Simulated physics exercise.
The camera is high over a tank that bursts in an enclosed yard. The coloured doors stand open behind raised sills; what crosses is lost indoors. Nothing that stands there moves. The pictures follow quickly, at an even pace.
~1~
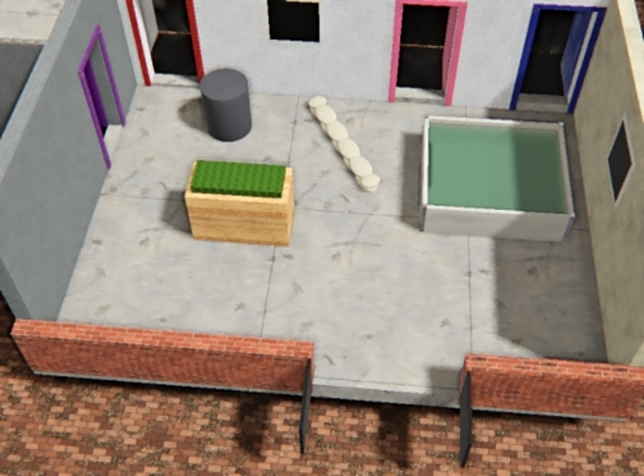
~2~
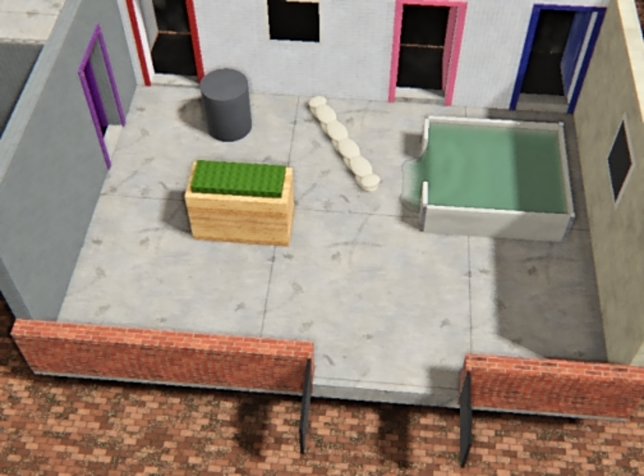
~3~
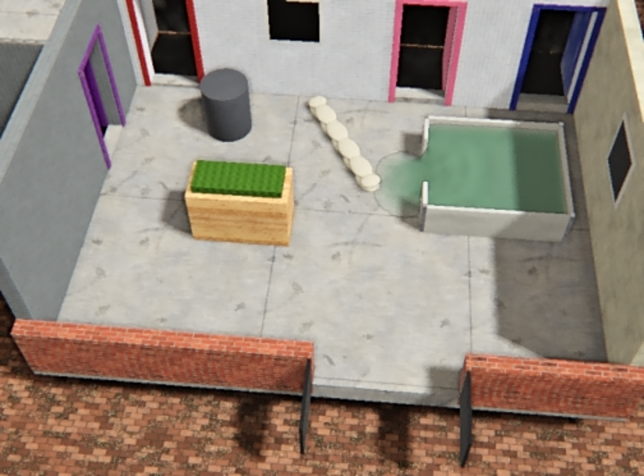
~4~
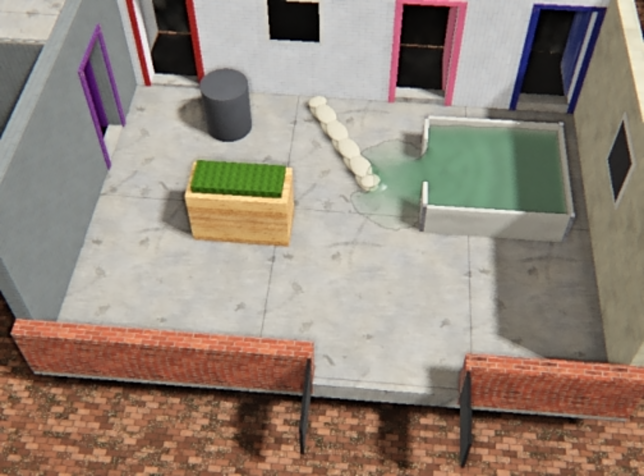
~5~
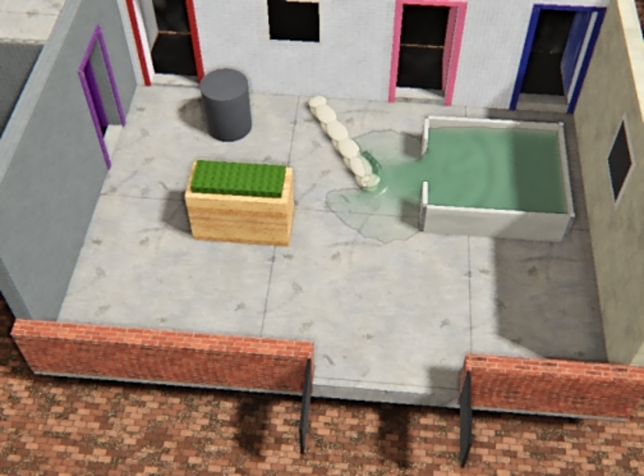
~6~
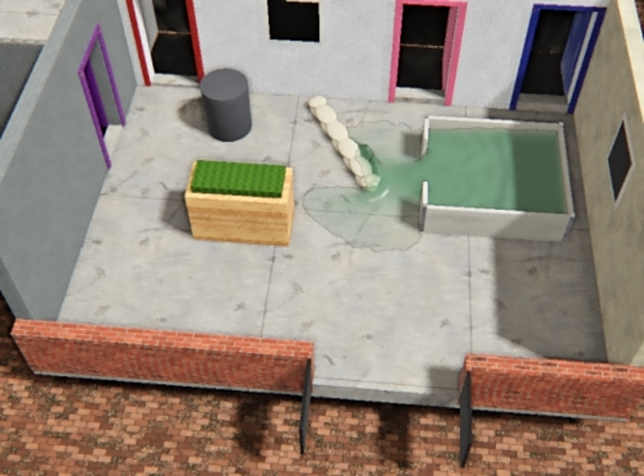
Green water pouring from the left side of a square tank in a walled yard, spreading around a row of pale sandbags.
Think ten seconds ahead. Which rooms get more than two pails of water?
The purple door holds within the limit; the blue door holds within the limit; the red door holds within the limit; the pink door holds within the limit.
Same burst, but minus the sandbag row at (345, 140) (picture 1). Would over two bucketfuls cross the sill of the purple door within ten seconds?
One by one: The purple door passes that mark.
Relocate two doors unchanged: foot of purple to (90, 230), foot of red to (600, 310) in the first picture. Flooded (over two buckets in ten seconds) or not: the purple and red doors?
In short: The purple door is under, the red door stays under.
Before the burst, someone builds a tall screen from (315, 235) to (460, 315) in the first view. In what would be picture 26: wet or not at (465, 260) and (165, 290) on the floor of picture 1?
One after the other: Flooded, clear.
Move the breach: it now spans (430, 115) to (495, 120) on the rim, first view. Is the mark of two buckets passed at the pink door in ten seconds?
Then: Pink door is over.
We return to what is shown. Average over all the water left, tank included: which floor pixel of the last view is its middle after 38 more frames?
Near (386, 191).
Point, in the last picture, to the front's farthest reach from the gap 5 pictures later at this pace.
I would point to (221, 202).
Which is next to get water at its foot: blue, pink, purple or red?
That is the pink-painted one.
A moment on, water covers 15 % of the floor; the purple door not reached, the blue door not reached, the red door not reached, the pink door not reached.
Next, water covers 35 % of the floor; the purple door not reached, the blue door not reached, the red door not reached, the pink door wet at the sill, nothing in.
Then, water covers 50 % of the floor; the purple door not reached, the blue door wet at the sill, nothing in, the red door wet at the sill, nothing in, the pink door wet at the sill, nothing in.
Later, water covers 70 % of the floor; the purple door under two buckets in, the blue door wet at the sill, nothing in, the red door wet at the sill, nothing in, the pink door under two buckets in.
In the end, water covers 85 % of the floor; the purple door under two buckets in, the blue door wet at the sill, nothing in, the red door wet at the sill, nothing in, the pink door under two buckets in.
